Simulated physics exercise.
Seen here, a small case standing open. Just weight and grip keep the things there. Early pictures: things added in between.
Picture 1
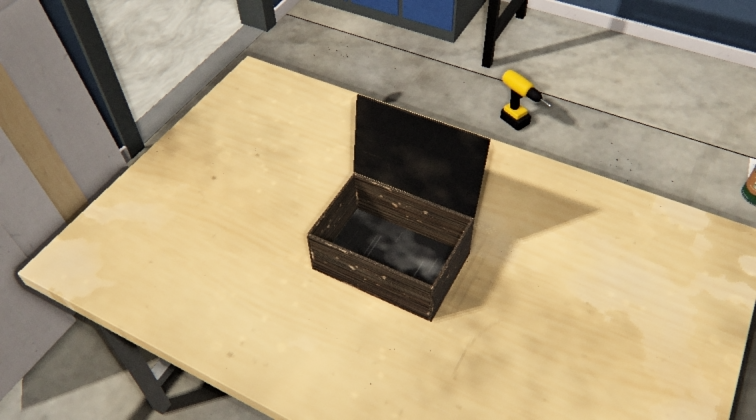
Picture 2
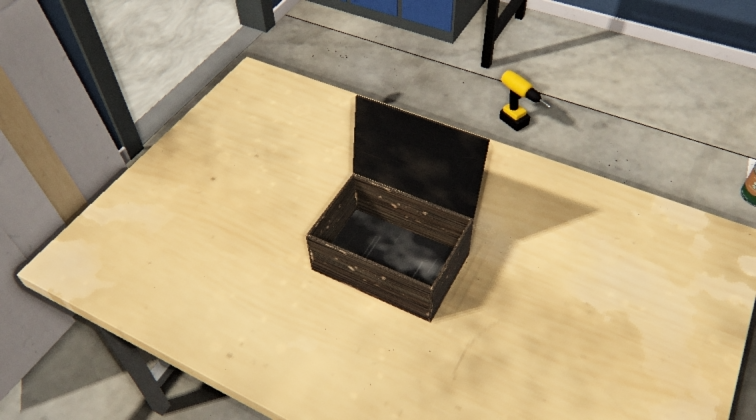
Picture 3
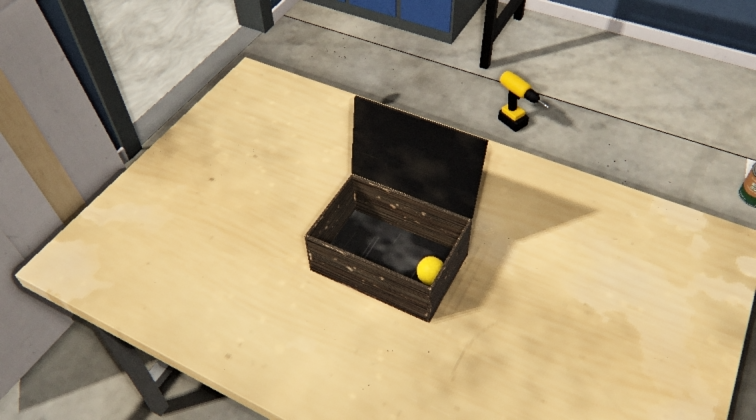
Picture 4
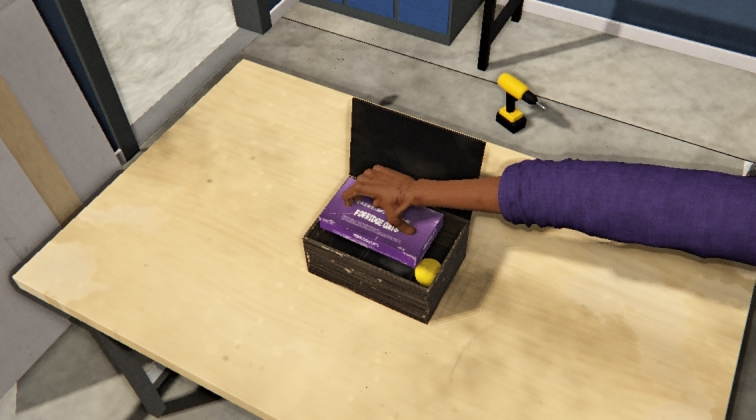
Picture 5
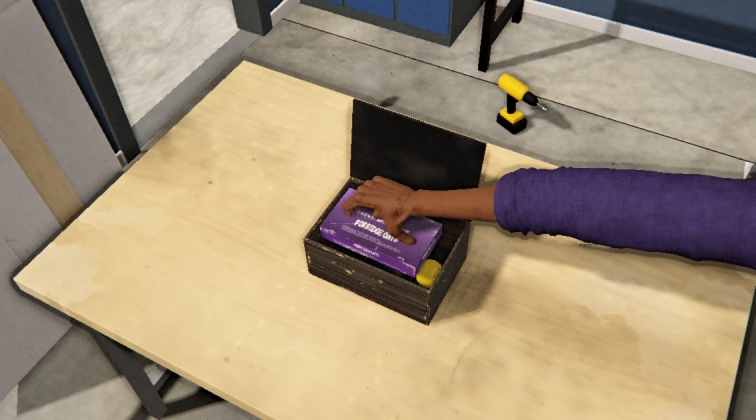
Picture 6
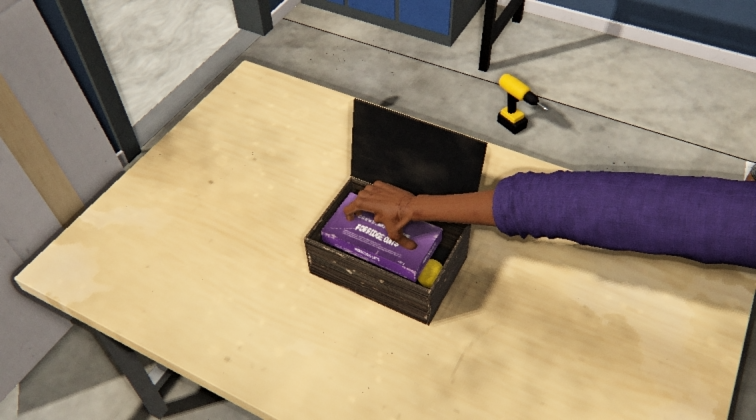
In this clip, a small dark wooden case stands open and empty on a table, then a yellow ball appears inside, and a purple-sleeved arm lowers a purple packet into the case beside it, keeping a hand on top.
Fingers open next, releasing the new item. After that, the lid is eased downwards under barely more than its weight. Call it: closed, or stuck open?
Closed.
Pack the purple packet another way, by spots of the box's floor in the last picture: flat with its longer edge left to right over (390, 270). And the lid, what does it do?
Then the lid does shut, as it turns out.
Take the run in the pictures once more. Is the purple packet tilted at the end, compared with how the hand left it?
Observation: The purple packet tilts over.
Then, 1.00 s later than the last frame, lid starting down; purple packet tilted by 16° near (384, 246).
Then, 1.50 s later than the last frame, lid 66° above the rim; purple packet tilted by 16° near (384, 246).
Then, 1.90 s later than the last frame, lid 35° above the rim; purple packet tilted by 16° near (385, 246).
Then, 2.20 s later than the last frame, lid 7° above the rim; purple packet tilted by 16° near (385, 246).
When it is over, lid shut; left askew, purple packet; yellow lemon as before. End places, in pixels of the last picture, purple packet near (385, 247).
